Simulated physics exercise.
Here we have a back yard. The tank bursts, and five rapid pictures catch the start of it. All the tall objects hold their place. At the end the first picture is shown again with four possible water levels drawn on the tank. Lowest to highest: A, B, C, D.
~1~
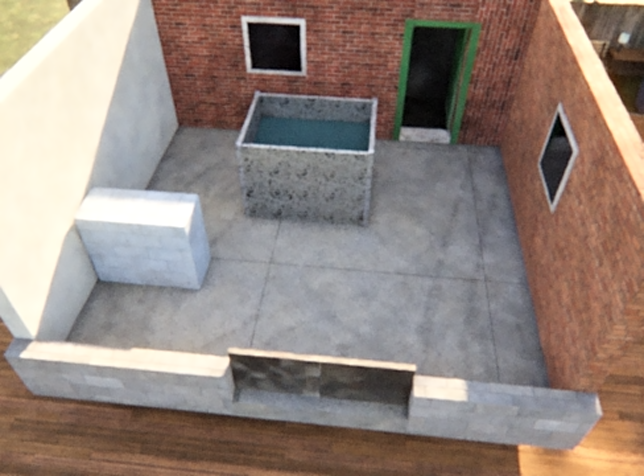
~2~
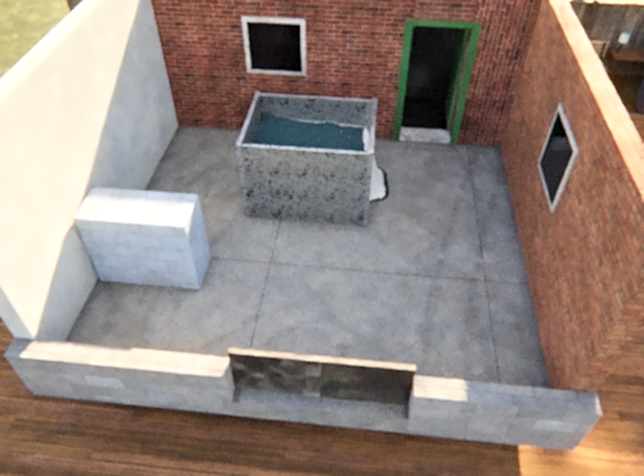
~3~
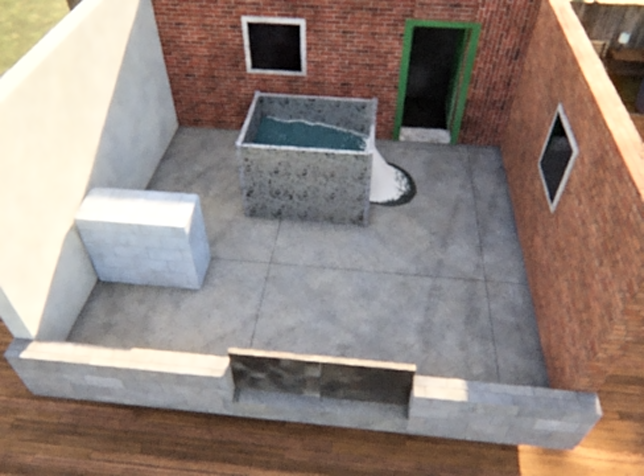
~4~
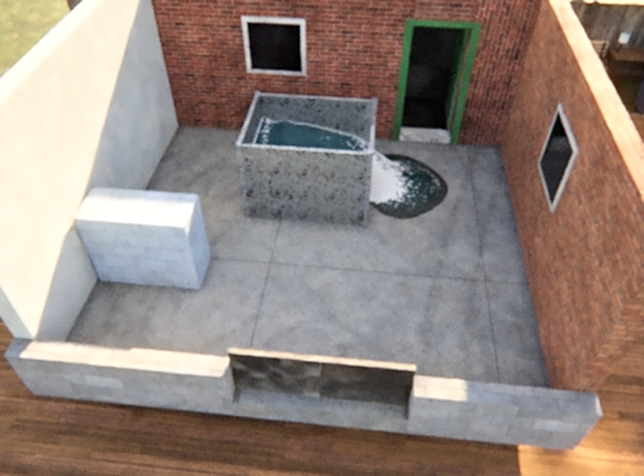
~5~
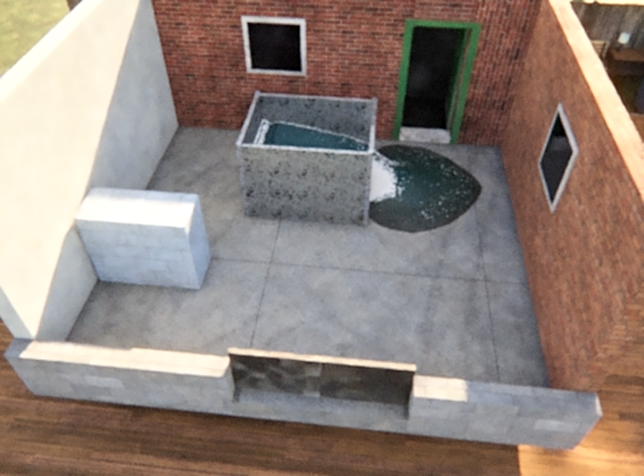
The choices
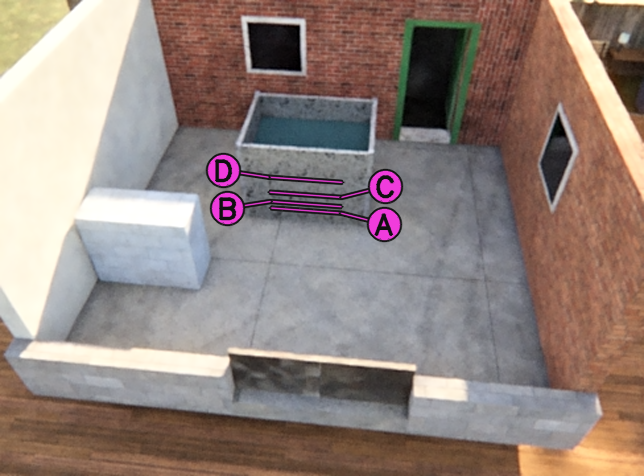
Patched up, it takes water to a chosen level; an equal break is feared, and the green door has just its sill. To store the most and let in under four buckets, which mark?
Use mark C.
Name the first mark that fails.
It is D.
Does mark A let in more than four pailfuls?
No, not at all.
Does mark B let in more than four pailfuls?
No.
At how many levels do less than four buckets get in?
Three.
In magenta, A at (305, 210); B at (305, 204); C at (305, 194); D at (305, 179); from the bottom up A, B, C, D.
Choosing A, nothing gets over.
Choosing B, nothing gets over.
Choosing C, a bucket or two gets in.
Choosing D, about 11 bucketfuls get in.
